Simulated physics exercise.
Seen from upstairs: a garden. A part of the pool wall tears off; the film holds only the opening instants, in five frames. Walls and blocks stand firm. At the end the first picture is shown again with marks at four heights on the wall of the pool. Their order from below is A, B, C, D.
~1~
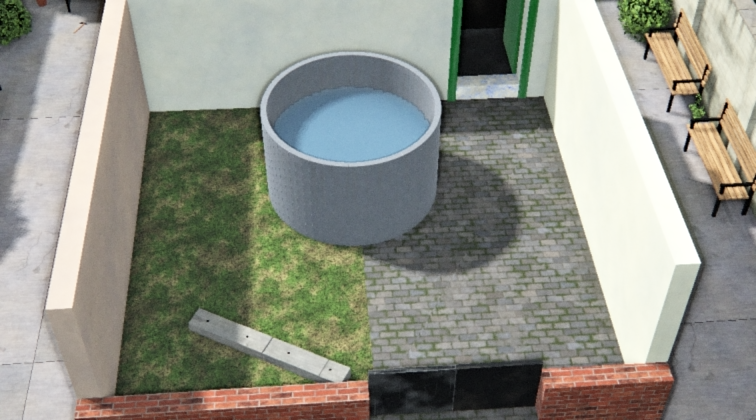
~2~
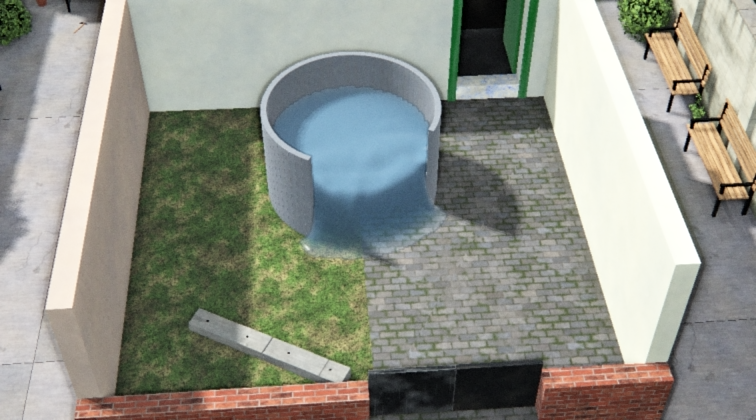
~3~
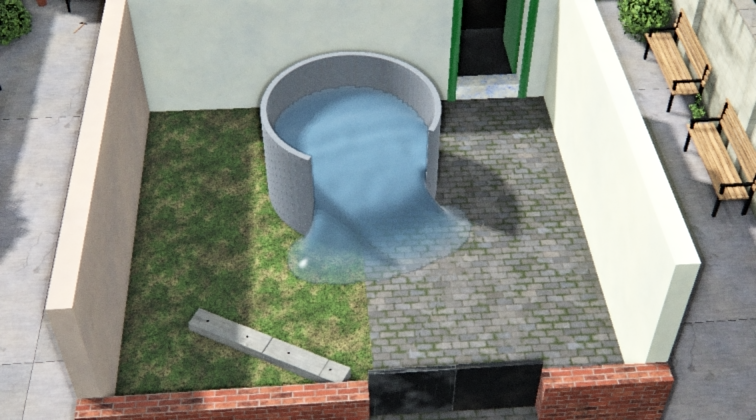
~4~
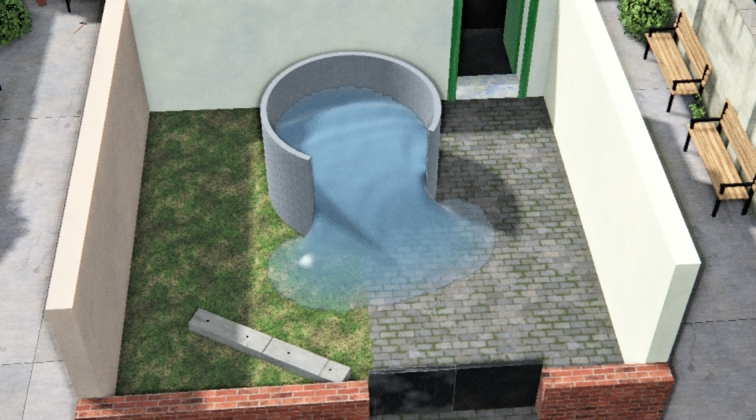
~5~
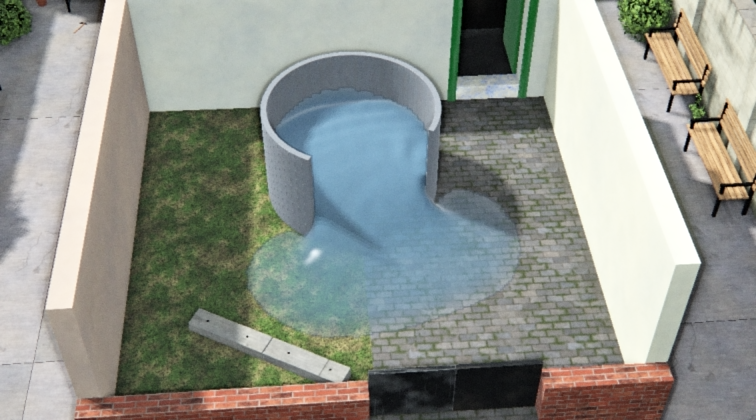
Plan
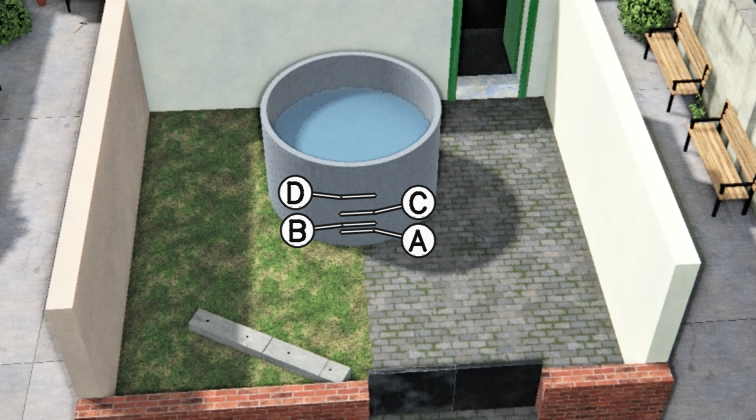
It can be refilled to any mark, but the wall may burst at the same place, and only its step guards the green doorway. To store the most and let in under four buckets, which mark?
Use line D.
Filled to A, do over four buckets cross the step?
No, not at all.
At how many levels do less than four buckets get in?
All of the four.
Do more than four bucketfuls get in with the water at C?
No, not at all.
On the marked copy, A at (358, 231); B at (358, 224); C at (357, 213); D at (357, 196); from the bottom up A, B, C, D.
If A is chosen, nothing gets over.
If B is chosen, nothing gets over.
If C is chosen, nothing gets over.
If D is chosen, a splash gets over, under a bucket.
